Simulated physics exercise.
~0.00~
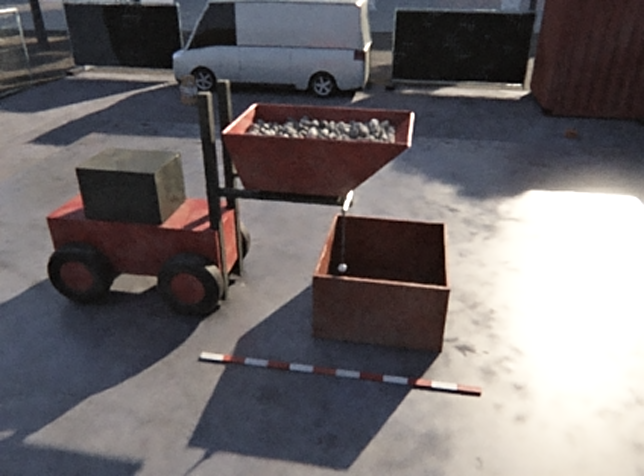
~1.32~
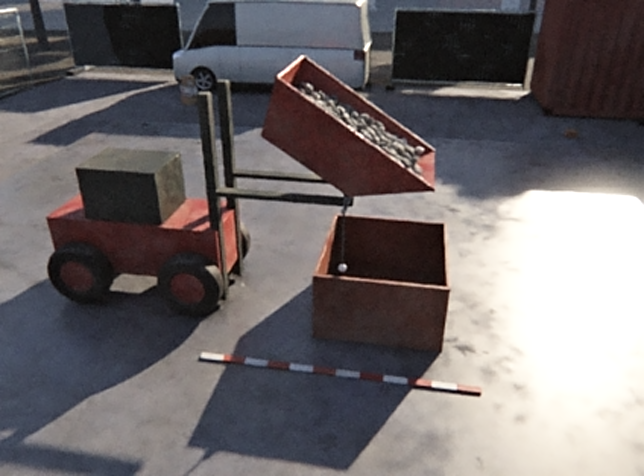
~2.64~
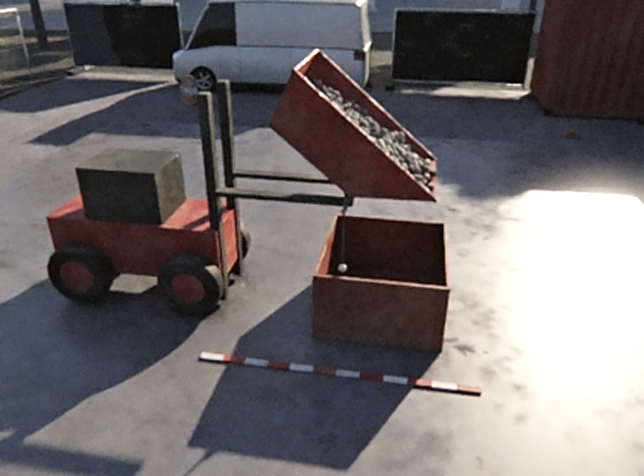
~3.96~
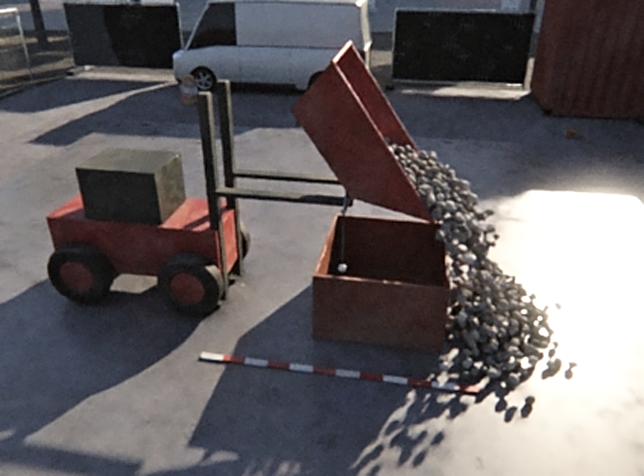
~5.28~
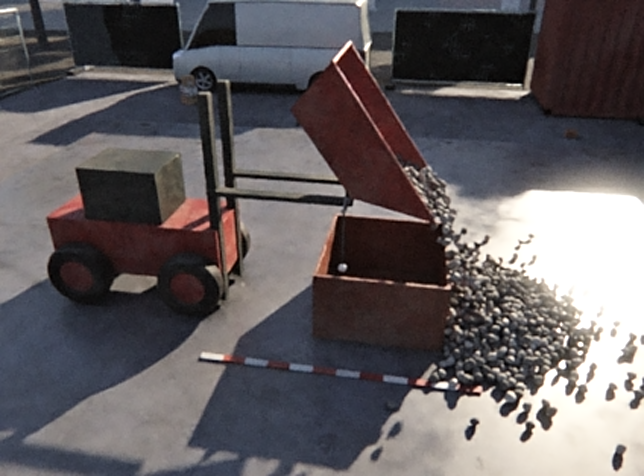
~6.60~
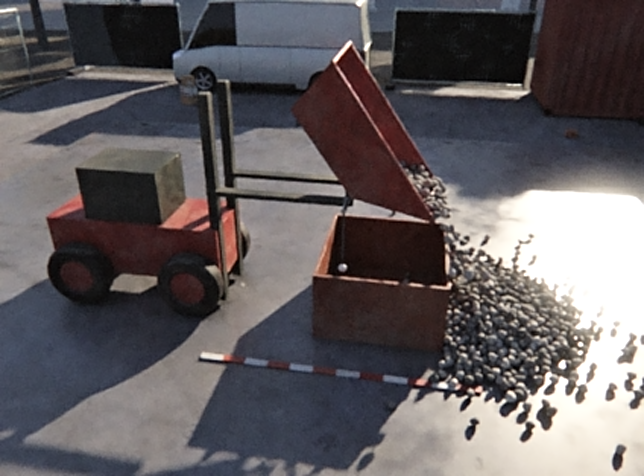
On a sunlit paved yard with a parked white van behind, a red forklift holds up a red skip full of round grey stones beside an open rusty-red bin. The skip tips forward to the right, and the stones stay heaped inside. It tilts a little further, with the load still held in. Then it swings steeply down, and the stones pour over its lip, nearly all missing the bin and piling up on the ground to its right. The flow dwindles, leaving a wide, scattered heap beside the bin and a small remainder in the tilted skip.
